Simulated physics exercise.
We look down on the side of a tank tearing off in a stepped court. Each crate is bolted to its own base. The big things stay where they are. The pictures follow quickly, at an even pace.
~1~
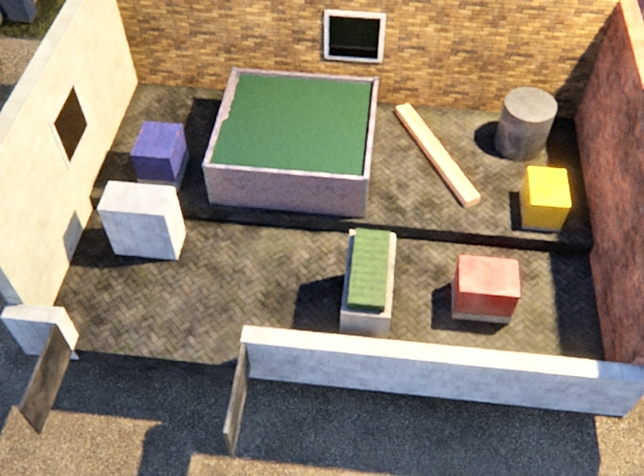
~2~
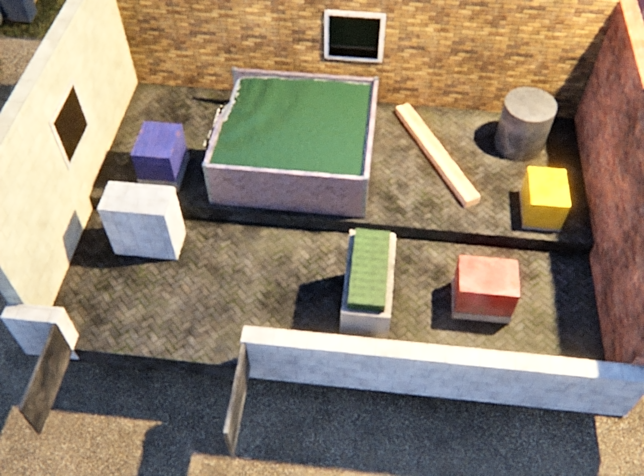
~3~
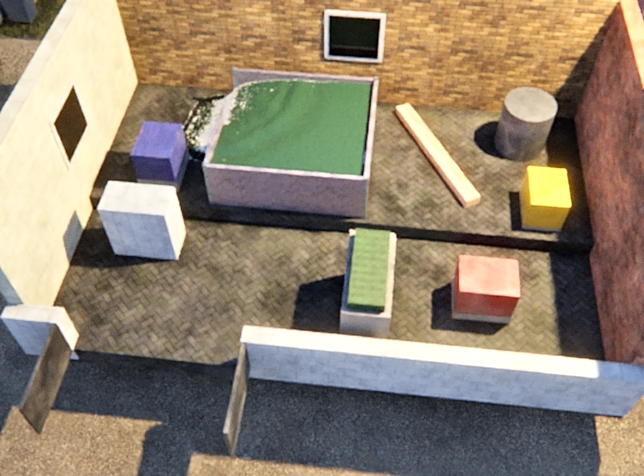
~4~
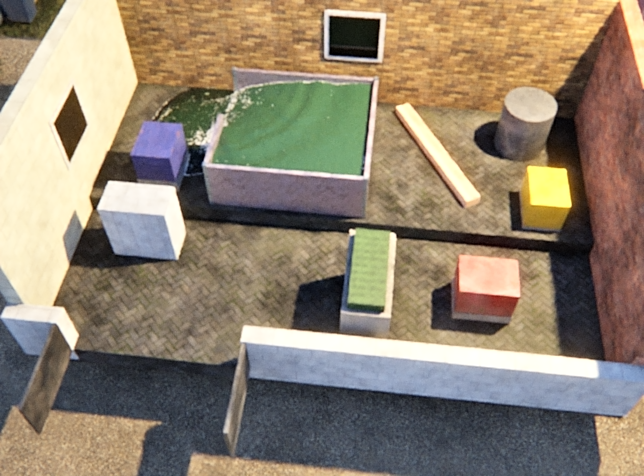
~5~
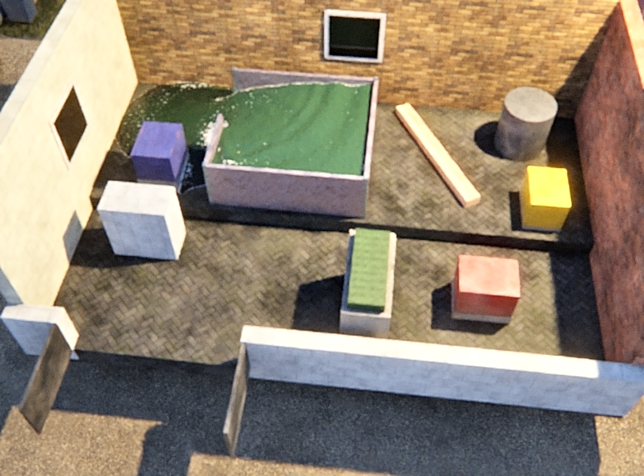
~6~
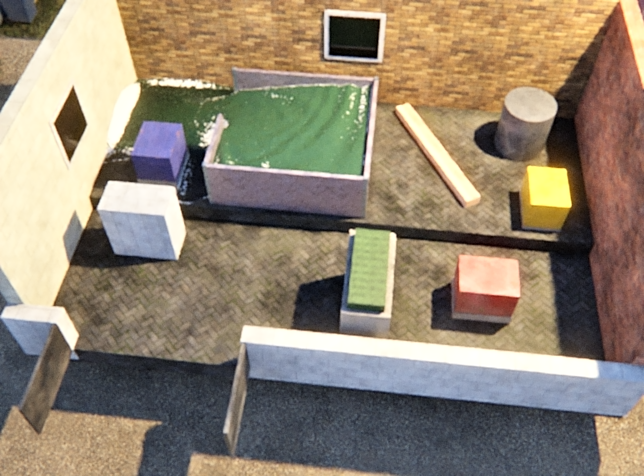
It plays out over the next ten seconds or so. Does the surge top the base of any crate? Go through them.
The yellow crate gets wet; the red crate stays dry; the blue crate gets wet.
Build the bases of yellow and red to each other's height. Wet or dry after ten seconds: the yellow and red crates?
Then: The yellow crate keeps dry; the red crate gets wet.
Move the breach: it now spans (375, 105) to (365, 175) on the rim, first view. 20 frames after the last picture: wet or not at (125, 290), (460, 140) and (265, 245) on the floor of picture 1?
In turn: Free of water, wet, not flooded.
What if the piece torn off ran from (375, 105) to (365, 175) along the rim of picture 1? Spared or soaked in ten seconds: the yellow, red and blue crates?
My reading: The yellow crate is topped, the red crate ends up wet, the blue crate is spared.
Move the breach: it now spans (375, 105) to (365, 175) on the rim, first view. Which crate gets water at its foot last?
The blue one.
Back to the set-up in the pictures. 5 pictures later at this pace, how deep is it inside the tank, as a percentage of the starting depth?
I make it 74 per cent.
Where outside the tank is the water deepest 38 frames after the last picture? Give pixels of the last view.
I would point to (43, 330).
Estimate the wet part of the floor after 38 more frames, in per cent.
Some 80 per cent.
A moment on, water covers 15 % of the floor; the yellow crate not reached, the red crate not reached, the blue crate water round its plinth.
Next, water covers 25 % of the floor; the yellow crate not reached, the red crate not reached, the blue crate water round its plinth.
Then, water covers 40 % of the floor; the yellow crate not reached, the red crate not reached, the blue crate water round its plinth.
Later, water covers 80 % of the floor; the yellow crate water round its plinth, the red crate water round its plinth, the blue crate water round its plinth.
In the end, water covers 95 % of the floor; the yellow crate was topped, the red crate stayed above the water, the blue crate was topped.
